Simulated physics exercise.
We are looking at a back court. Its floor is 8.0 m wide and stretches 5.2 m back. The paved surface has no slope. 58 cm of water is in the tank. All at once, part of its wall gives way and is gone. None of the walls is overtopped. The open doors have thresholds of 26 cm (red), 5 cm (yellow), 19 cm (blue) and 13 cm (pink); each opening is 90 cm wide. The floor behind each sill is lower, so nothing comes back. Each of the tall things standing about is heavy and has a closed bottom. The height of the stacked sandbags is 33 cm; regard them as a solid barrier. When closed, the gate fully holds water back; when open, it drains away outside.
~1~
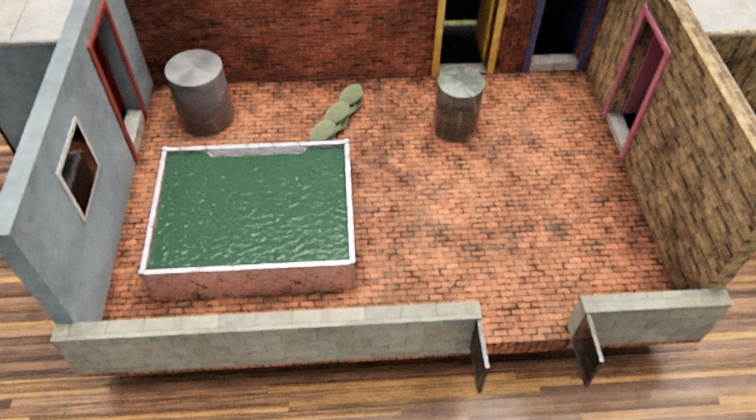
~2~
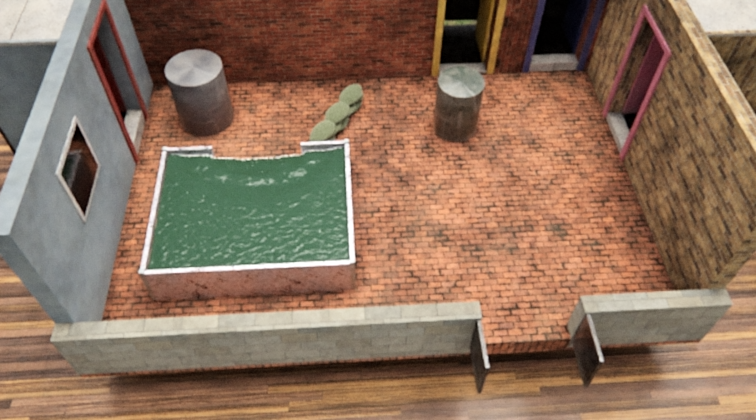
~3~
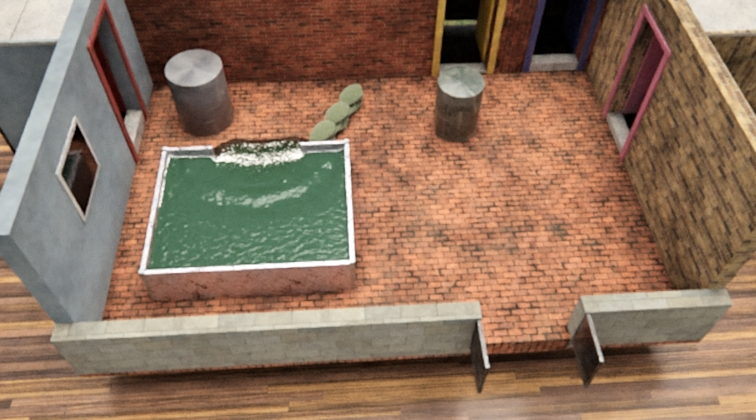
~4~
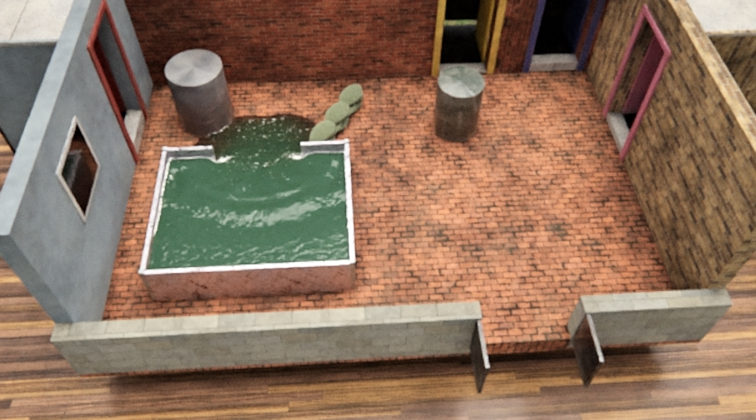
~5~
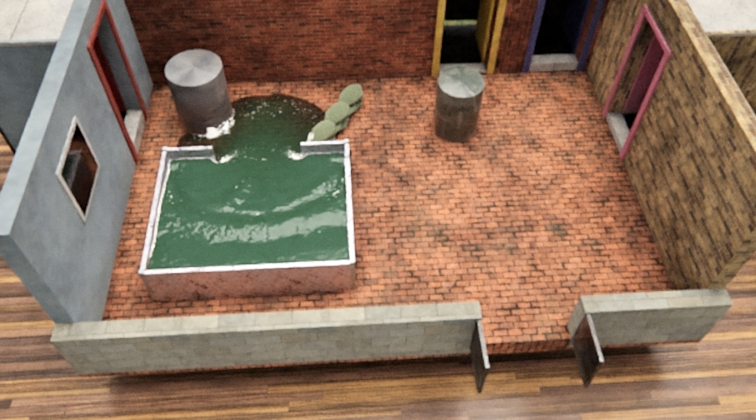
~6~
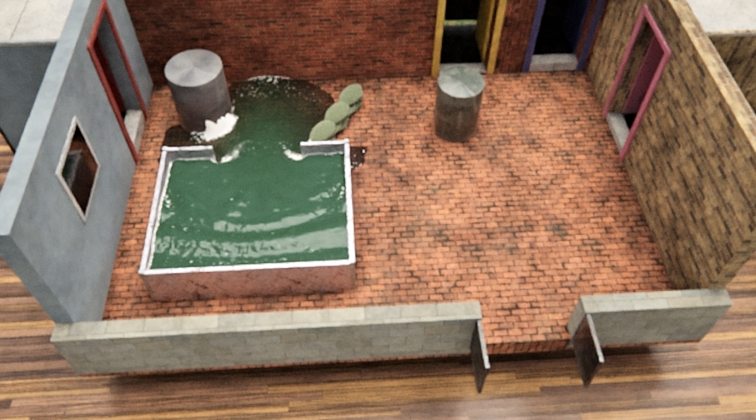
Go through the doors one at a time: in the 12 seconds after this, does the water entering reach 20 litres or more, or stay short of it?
Going through them: The red door stays short; the yellow door stays short; the blue door stays short; the pink door stays short.
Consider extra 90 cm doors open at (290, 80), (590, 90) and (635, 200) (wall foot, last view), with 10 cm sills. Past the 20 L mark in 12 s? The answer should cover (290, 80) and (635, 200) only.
Check, in order - fail / pass.
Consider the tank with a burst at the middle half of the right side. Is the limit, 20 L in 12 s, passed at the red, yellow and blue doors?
Log - red: Threshold not reached, yellow: Threshold topped, blue: Threshold not reached.
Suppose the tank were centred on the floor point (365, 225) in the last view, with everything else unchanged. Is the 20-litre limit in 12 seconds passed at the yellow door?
Lab note: Yellow door limit exceeded.
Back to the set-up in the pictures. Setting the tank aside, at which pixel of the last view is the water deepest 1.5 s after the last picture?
Location: Approx. (274, 86).
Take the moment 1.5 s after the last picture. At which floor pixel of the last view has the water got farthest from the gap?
Point: Roughly (482, 78).
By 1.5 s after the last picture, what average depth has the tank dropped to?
I'd put the average depth near 35 cm.
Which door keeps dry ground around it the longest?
The pink door is last.
Then, 0.7 s after the last picture water covers 15 % of the floor and is deepest (44 cm) near (264, 87); red door 9 cm at the sill, 0 L in, yellow door not reached, blue door not reached, pink door not reached.
Then, 1.5 s after the last picture water covers 25 % of the floor and is deepest (42 cm) near (274, 86); red door 17 cm at the sill, 0 L in, yellow door 4 cm at the sill, 0 L in, blue door not reached, pink door not reached.
Then, 2.8 s after the last picture water covers 45 % of the floor and is deepest (32 cm) near (153, 91); red door 13 cm at the sill, 0 L in, yellow door 5 cm at the sill, 0 L in, blue door 3 cm at the sill, 0 L in, pink door 9 cm at the sill, 0 L in.
Then, 6.3 s after the last picture water covers 85 % of the floor and is deepest (26 cm) near (97, 349); red door 15 cm at the sill, 0 L in, yellow door 3 cm at the sill, 0 L in, blue door 11 cm at the sill, 0 L in, pink door 9 cm at the sill, 0 L in.
Then, 11.3 s after the last picture water covers 95 % of the floor and is deepest (14 cm) near (97, 349); red door 11 cm at the sill, 0 L in, yellow door 2 cm at the sill, 1 L in, blue door 8 cm at the sill, 0 L in, pink door 9 cm at the sill, 0 L in.
